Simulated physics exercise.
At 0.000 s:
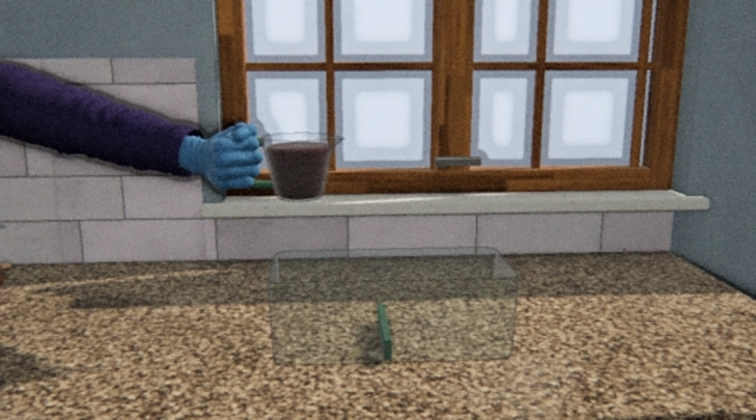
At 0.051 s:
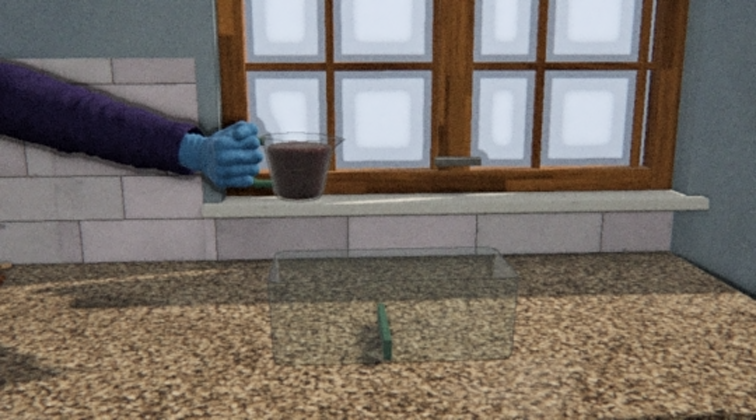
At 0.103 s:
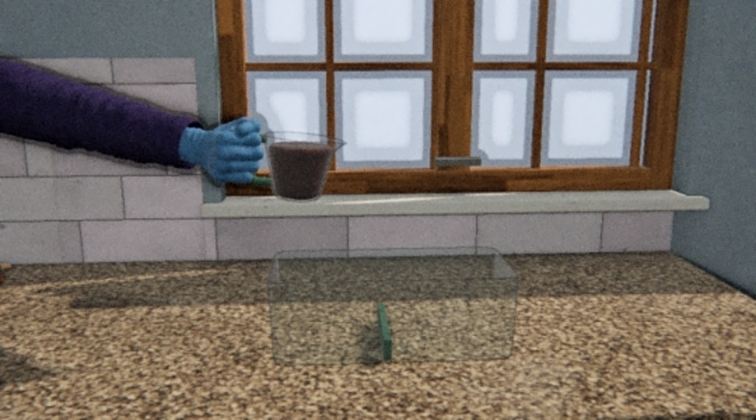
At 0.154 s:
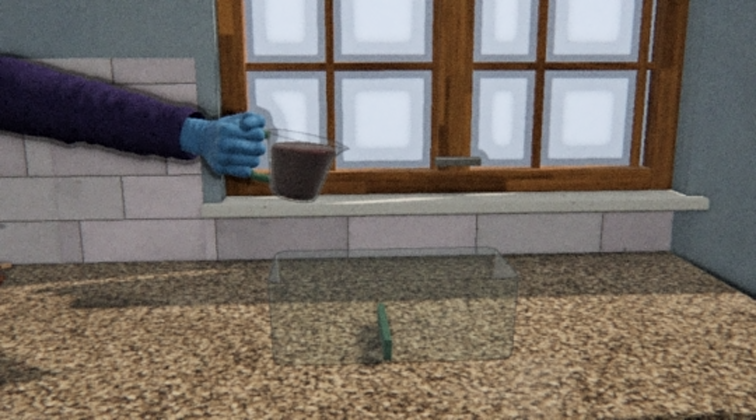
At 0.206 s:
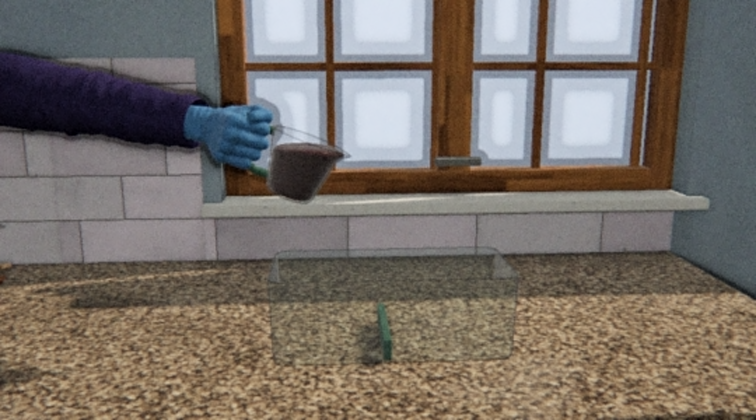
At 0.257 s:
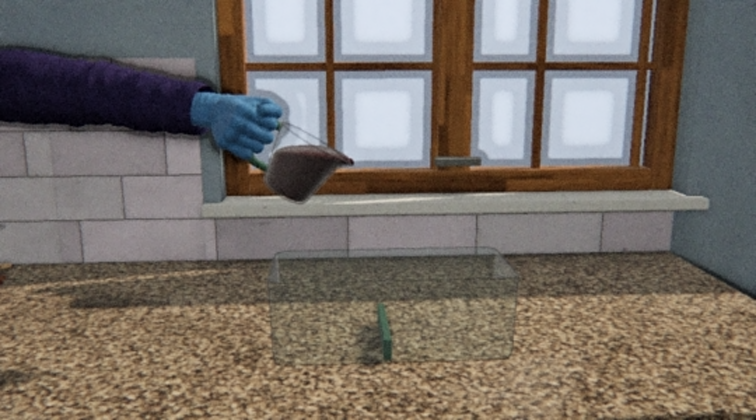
On a speckled countertop before a wooden-framed window, a blue-gloved hand in a purple sleeve holds a clear jug of dark brown contents above a transparent basin with a low green wall, then steadily tilts the jug to the right.
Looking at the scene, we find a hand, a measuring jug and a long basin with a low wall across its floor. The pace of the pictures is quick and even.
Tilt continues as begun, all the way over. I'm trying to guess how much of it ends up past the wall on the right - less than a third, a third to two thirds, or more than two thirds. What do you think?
Middle share.
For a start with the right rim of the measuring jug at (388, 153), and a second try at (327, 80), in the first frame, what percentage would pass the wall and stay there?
Near 90 in a hundred first, near 35 in a hundred second.
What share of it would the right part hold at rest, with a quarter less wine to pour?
About 25 %.
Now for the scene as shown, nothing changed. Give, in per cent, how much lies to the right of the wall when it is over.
Some 50 per cent.
A moment on, the measuring jug is tipped on its side and 40 per cent is still to pour, 5 is left of the wall and 22 right of it.
Next, the measuring jug is tipped right over and 4 per cent is still to pour, 39 is left of the wall and 47 right of it.
Then the measuring jug is tipped right over and 0 per cent is still to pour, 51 is left of the wall and 47 right of it.
Later the measuring jug is tipped right over and 0 per cent is still to pour, 51 is left of the wall and 48 right of it.
At rest 51 per cent lies left of the wall, 48 right of it and 1 outside.
